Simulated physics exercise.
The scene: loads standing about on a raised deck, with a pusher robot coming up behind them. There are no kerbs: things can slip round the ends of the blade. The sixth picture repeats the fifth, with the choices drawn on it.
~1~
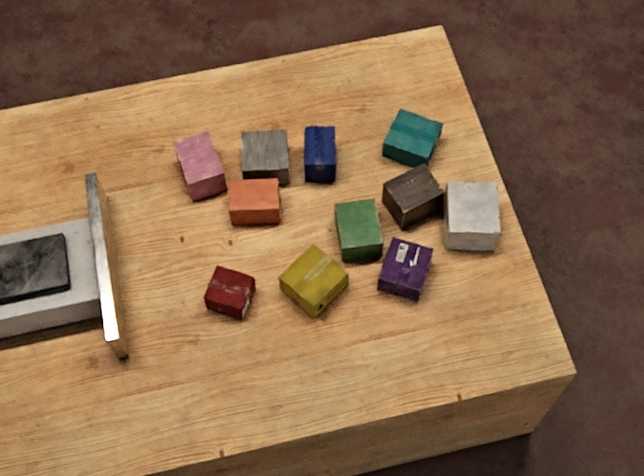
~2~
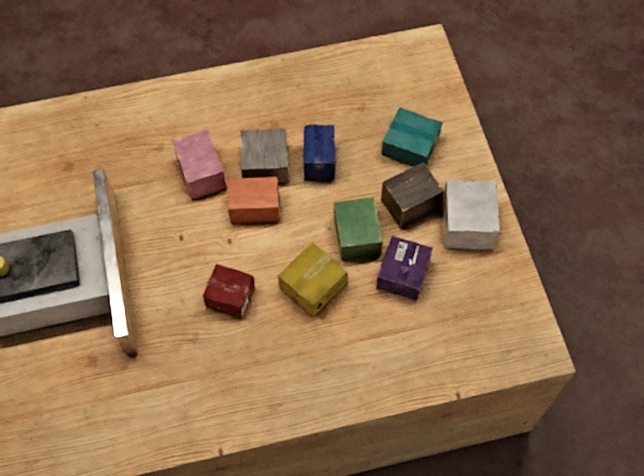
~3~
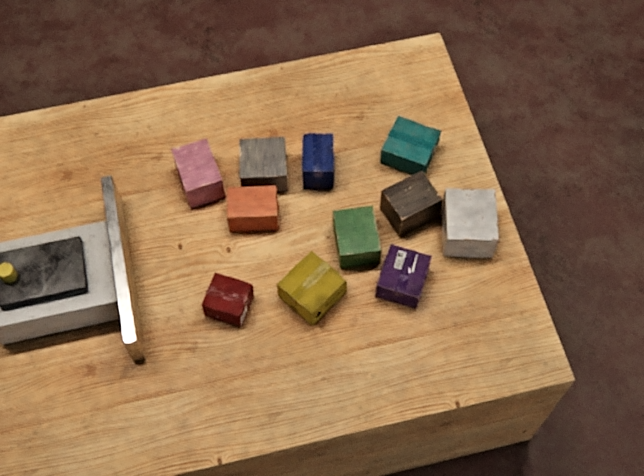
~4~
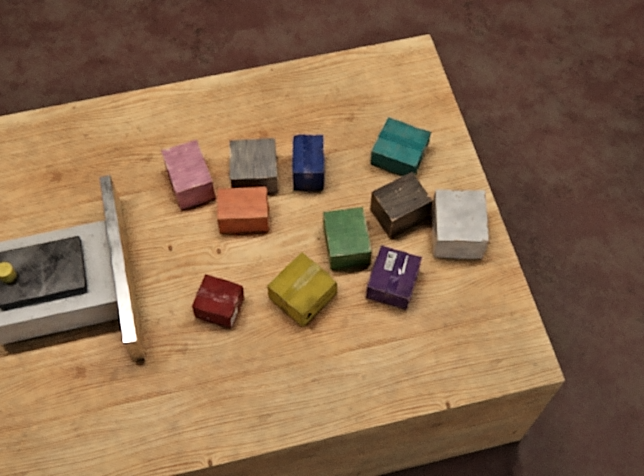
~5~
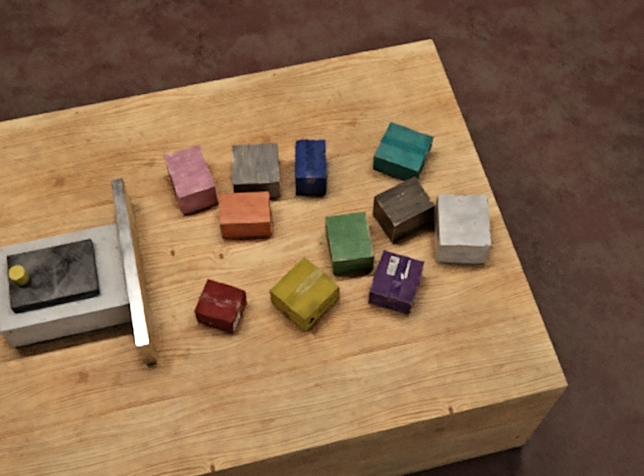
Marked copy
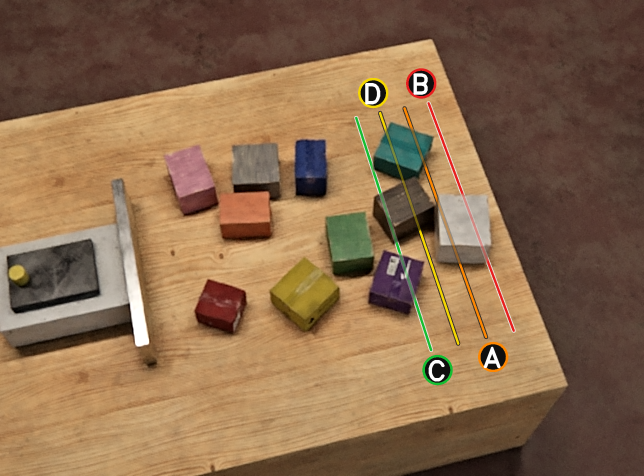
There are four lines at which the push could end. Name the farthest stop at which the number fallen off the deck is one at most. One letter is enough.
No farther than C.
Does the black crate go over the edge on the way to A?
Yes.
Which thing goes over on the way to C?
The turquoise parcel.
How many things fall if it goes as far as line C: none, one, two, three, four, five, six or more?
In all, one.
On the marked copy, A at (442, 214); B at (468, 209); C at (391, 226); D at (416, 220).
Taking C. A third of the way, robot (157, 252); pink crate (235, 170); grey crate (277, 167).
Two thirds of the way, robot (253, 231); turquoise parcel (445, 139); purple parcel (454, 284).
When it is over, robot (324, 216); turquoise parcel over the edge; blue box (466, 136); one fallen.
As for the rest, A drops five; B drops five; D drops two.
